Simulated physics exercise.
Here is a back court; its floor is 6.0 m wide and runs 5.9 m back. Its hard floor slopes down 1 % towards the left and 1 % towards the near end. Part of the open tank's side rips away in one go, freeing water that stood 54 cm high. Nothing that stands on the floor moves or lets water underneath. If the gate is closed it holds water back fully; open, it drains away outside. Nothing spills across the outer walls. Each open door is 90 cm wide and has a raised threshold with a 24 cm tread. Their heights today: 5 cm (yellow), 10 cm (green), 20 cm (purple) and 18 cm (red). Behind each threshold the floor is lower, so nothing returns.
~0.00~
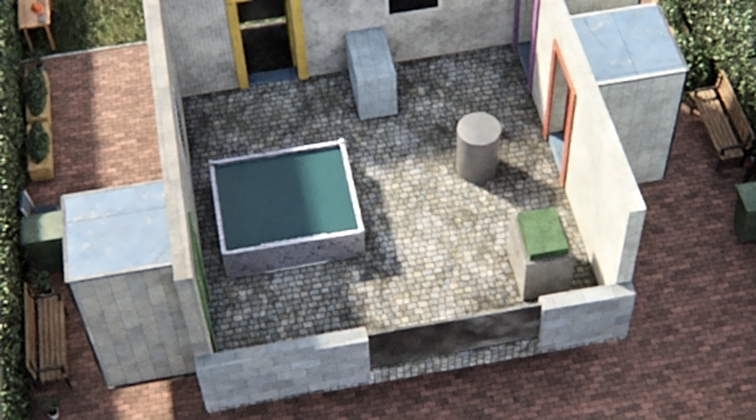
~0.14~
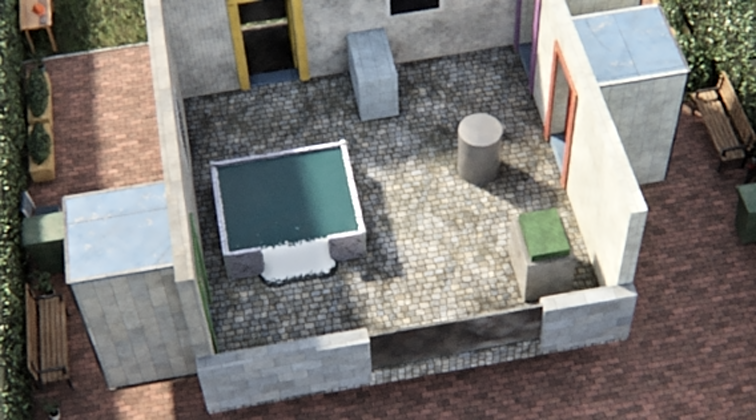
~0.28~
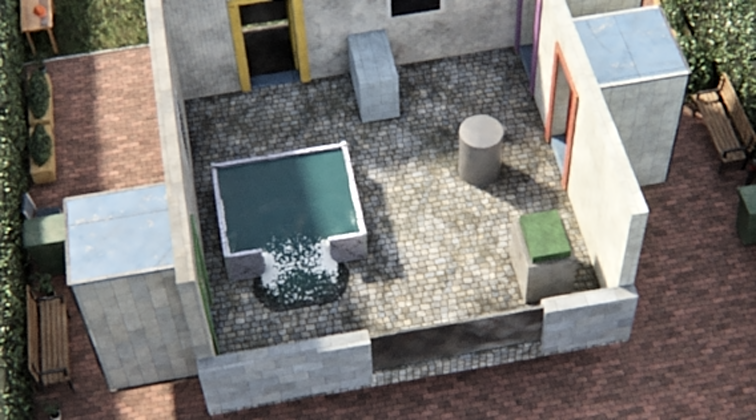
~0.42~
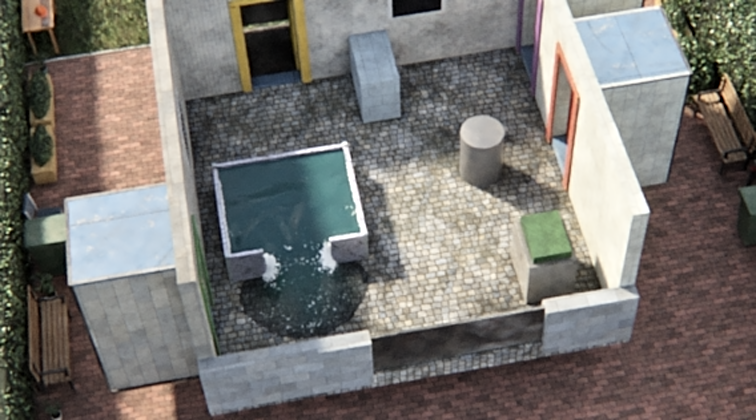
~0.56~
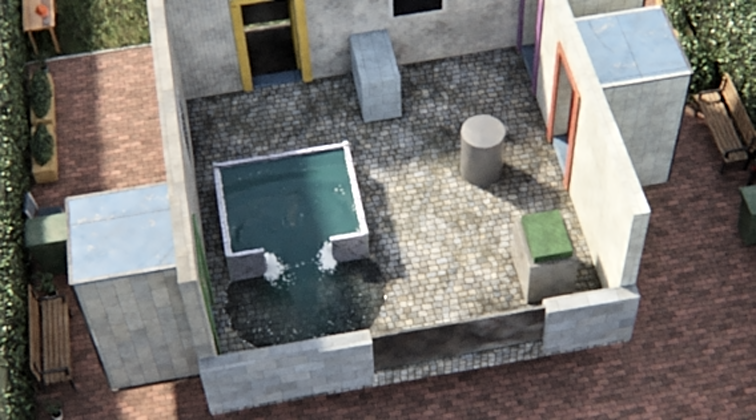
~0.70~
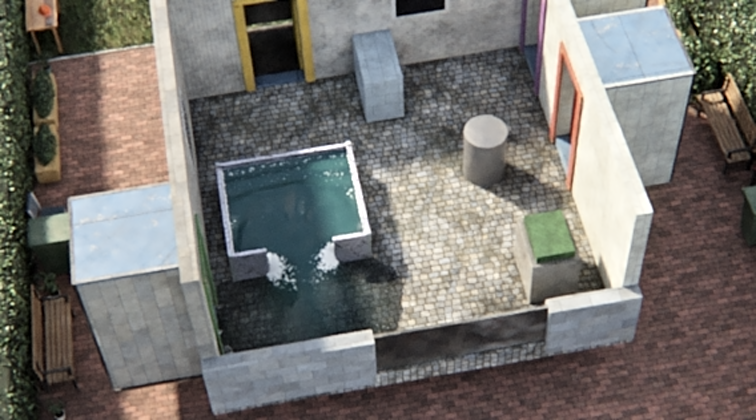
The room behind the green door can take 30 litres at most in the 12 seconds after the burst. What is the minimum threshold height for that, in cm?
It would have to be roughly 13.5 cm high.
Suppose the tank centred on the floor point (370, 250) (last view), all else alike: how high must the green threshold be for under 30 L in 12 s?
About 15 cm.
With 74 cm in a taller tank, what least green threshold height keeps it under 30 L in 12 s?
About 19 cm.
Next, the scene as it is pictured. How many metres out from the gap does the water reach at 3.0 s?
Some 5.0 m out.
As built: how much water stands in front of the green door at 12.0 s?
About 8.5 cm.
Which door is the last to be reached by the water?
Last comes the purple one.
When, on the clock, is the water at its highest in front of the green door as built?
Near 2.4 s.
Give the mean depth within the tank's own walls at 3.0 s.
About 26 cm.
After 1.4 s water covers 20 % of the floor, deepest (46 cm) near (226, 387); 7 cm at the green door, 0 litres in over its 10 cm threshold.
After 3.0 s water covers 35 % of the floor, deepest (28 cm) near (226, 387); 17 cm at the green door, 23 litres in over its 10 cm threshold.
After 12.0 s water covers 95 % of the floor, deepest (10 cm) near (226, 387); 9 cm at the green door, 78 litres in over its 10 cm threshold.
At the green door as built, the water arrived by 0.8 s and peaked near 17 cm at 2.4 s.
With a threshold of 12 cm, 45 litres would have come in within the 12 s; with 16.5 cm, 11 litres. So under 30 litres takes about 13.5 cm.
